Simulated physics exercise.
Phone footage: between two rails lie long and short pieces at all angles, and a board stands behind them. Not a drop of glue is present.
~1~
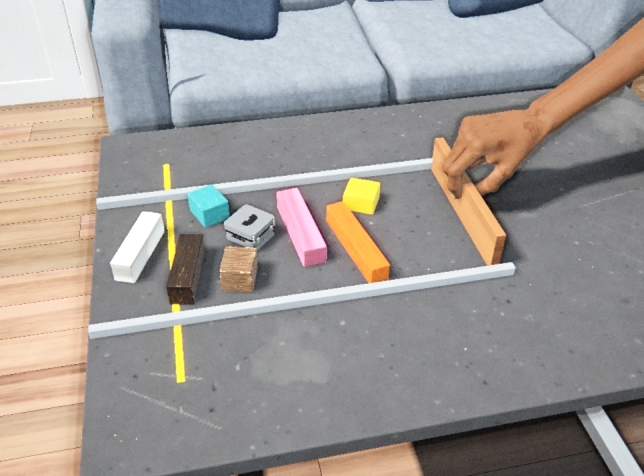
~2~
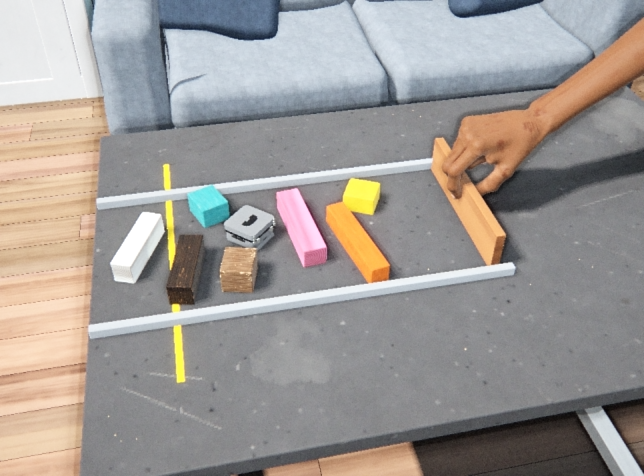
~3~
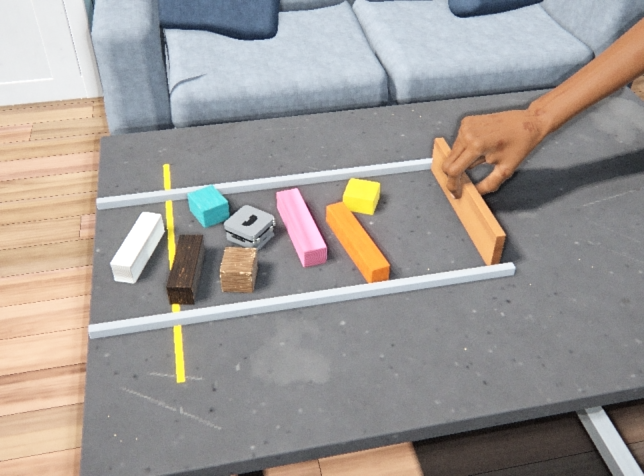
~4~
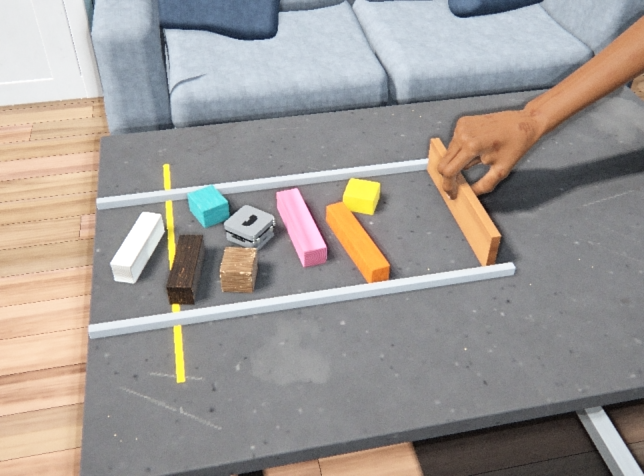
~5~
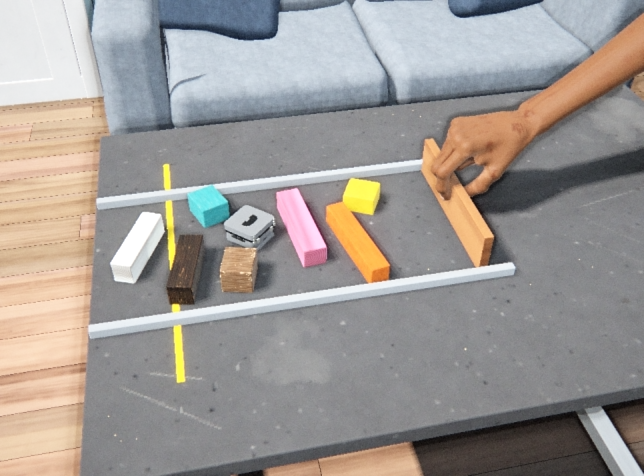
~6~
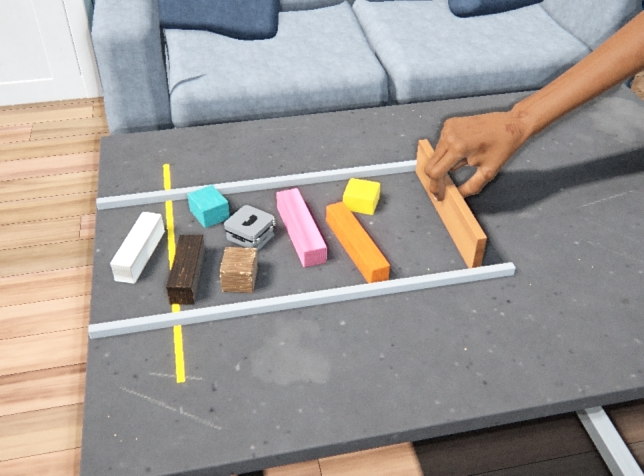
At the start, a hand holds a wooden board upright across two pale rails on a grey table, with colourful blocks and bars scattered to its left. The hand stays still at first, then slides the board slightly left, while the pieces between the rails remain unmoved.
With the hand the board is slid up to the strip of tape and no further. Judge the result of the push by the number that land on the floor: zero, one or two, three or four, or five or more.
The number that land on the floor is one or two.
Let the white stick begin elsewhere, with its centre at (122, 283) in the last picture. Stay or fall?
I reckon from there it drops down.
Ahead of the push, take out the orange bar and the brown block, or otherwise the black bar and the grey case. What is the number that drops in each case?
Result, first then second: 1, 0.
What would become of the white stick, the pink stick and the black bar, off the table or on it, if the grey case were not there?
Well, the white stick topples off, the pink stick is left in place and the black bar is left in place.
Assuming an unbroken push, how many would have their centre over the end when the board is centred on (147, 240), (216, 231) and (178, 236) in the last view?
In order, that gives 3, then 0, then 1.
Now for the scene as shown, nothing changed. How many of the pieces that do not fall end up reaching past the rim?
The overhang total is 2.
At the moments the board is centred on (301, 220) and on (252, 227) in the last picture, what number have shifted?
At that stage 4; at the next, 8.
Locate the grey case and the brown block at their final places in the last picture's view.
Final positions - grey case around (96, 252), brown block around (133, 301).
Soon after, none off yet; white stick at rest near (139, 247); black bar at rest near (187, 268); turquoise block at rest near (209, 206).
At rest, the number that fall off is one or two; fallen, white stick.
